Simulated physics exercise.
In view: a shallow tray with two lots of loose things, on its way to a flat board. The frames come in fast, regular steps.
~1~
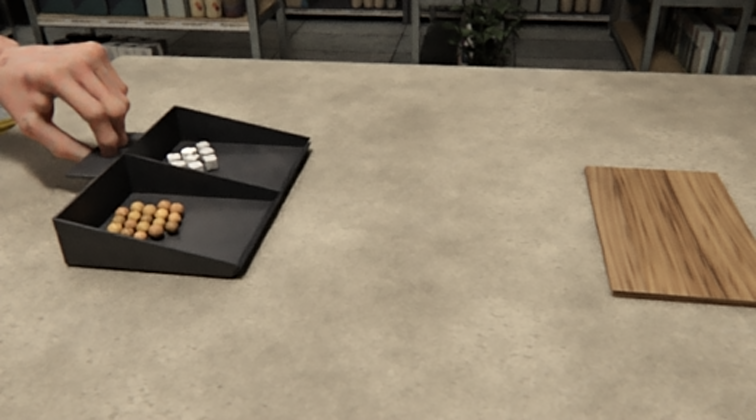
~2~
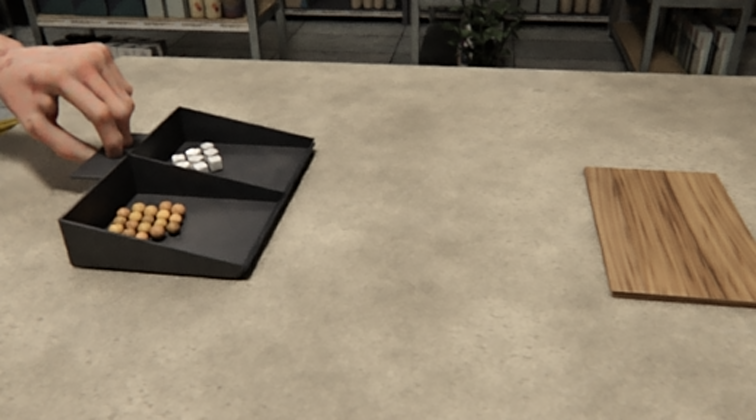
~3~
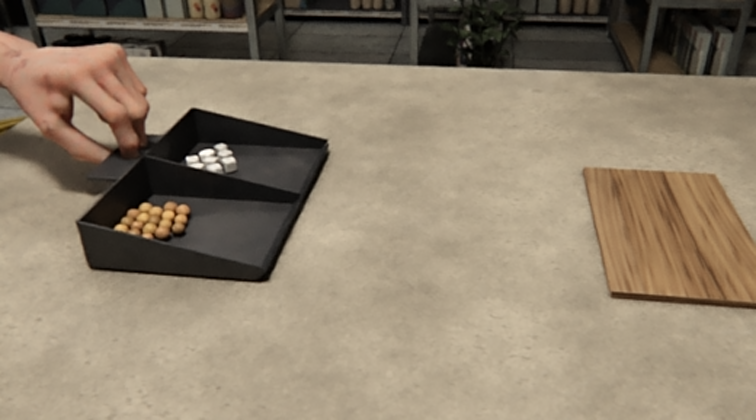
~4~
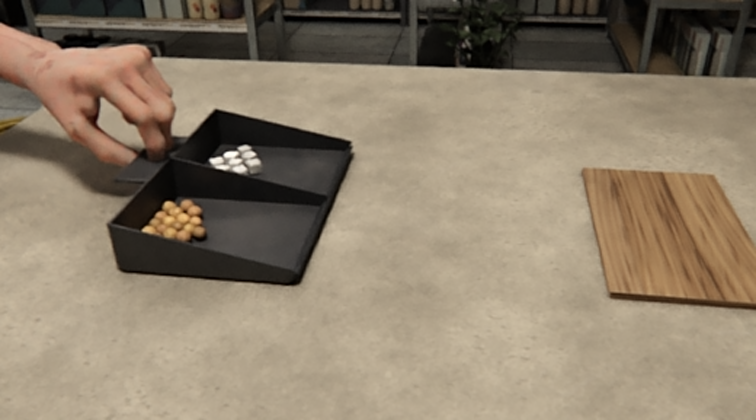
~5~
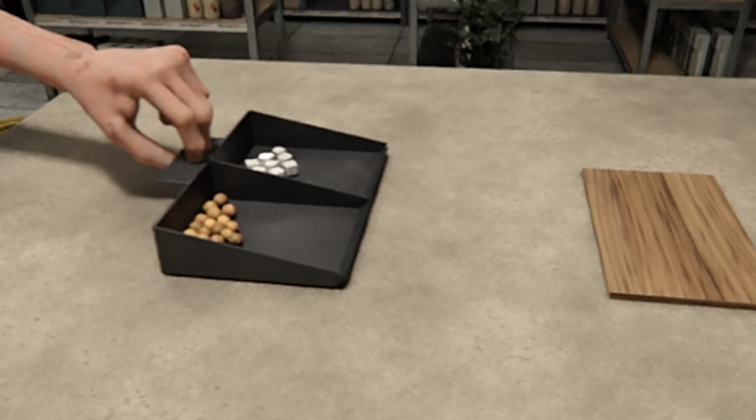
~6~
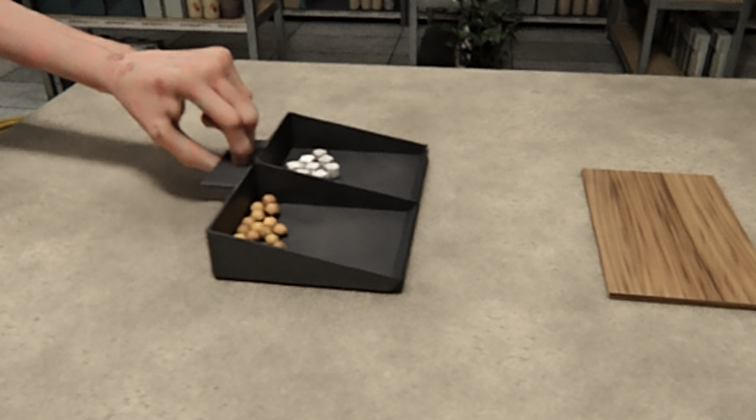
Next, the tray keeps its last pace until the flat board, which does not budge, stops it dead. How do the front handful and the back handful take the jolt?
The front handful partly spills out and the back handful is held by the rim.
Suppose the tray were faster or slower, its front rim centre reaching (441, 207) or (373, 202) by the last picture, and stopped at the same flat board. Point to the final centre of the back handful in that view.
At about (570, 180), and at (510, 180).
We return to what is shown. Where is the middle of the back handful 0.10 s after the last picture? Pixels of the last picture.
Close to (399, 175).
Then, 0.10 s on from there, tray still sliding, front rim near (504, 211); front handful all inside; back handful all inside.
Then, 0.30 s on from there, tray stopped at the flat board; front handful all inside, moved towards the front rim; back handful all inside, moved towards the front rim.
Then, 0.51 s on from there, tray stopped at the flat board; front handful near half out of the tray; back handful all inside, moved towards the front rim.
In the end, tray stopped at the flat board; front handful near half out of the tray; back handful all inside, moved towards the front rim.
